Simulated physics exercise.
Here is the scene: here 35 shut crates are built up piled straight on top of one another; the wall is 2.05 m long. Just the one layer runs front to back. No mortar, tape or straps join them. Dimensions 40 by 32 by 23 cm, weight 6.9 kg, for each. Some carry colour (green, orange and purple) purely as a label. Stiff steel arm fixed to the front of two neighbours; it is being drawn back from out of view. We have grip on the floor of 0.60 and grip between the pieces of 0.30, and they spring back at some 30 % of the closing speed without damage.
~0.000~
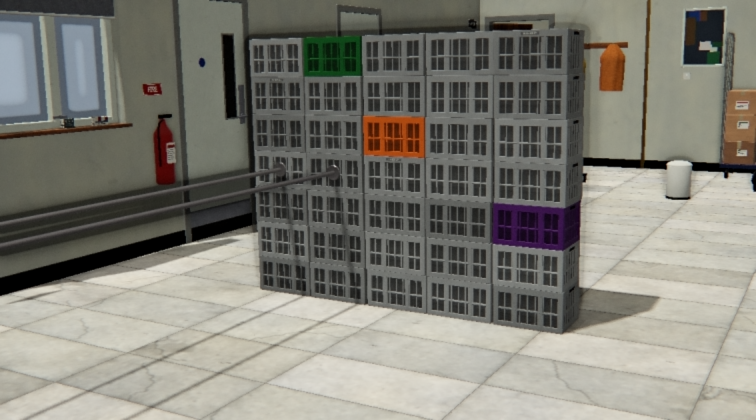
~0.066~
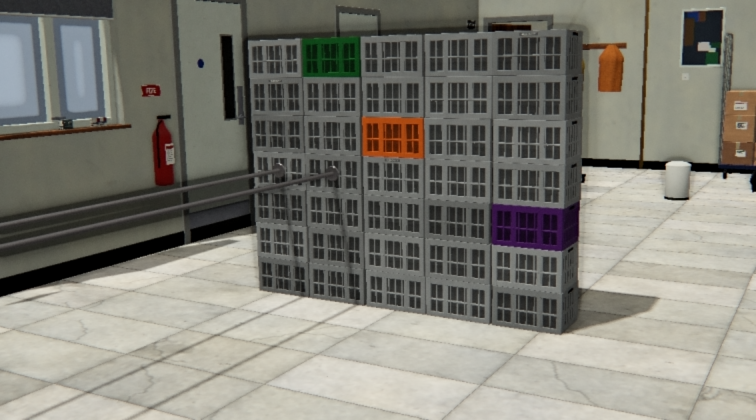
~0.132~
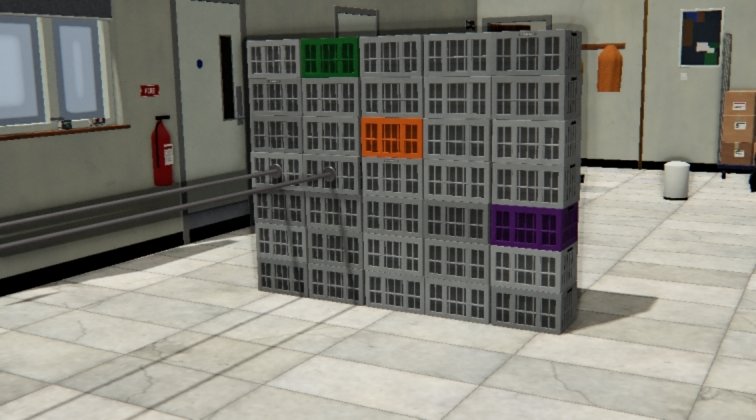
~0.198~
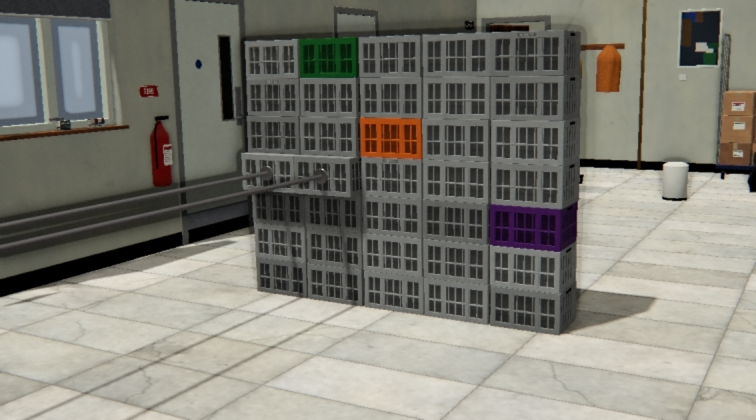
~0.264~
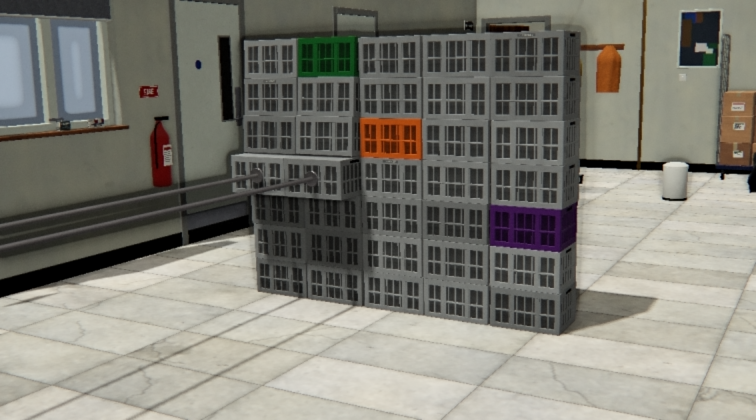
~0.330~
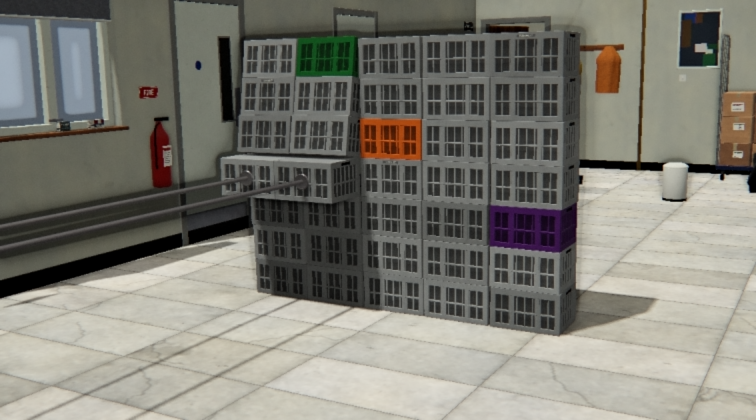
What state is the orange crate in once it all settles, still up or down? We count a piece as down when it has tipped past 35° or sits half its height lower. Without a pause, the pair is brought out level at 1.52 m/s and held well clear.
Once it all settles, the orange crate is still up.
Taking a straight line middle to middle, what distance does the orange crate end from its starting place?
Close to 0 cm, in a straight line.
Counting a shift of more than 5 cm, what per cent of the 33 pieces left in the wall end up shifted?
20 % shifted.
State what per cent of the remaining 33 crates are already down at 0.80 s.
20 per cent.
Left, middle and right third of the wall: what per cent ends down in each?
From the left: 50, then 0, then 0 percent.
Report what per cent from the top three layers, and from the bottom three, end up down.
That's 40% up top and 0% at the bottom.
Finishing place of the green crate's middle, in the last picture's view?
Roughly (395, 257).
Around 0.50 s, 4 of the 33 other crates down; orange crate unmoved; green crate tipped 36°, 14 cm lower.
Around 0.80 s, 6 of the 33 other crates down; orange crate unmoved; green crate upside down.
Around 1.44 s, 6 of the 33 other crates down; orange crate unmoved; green crate tipped 35°, 1.32 m lower.
Finally (2.9 s), 6 of the 33 other crates down; orange crate unmoved; purple crate unmoved; green crate 1.39 m lower. Seen by the last camera, middles, orange crate near (402, 137), purple crate near (534, 224).
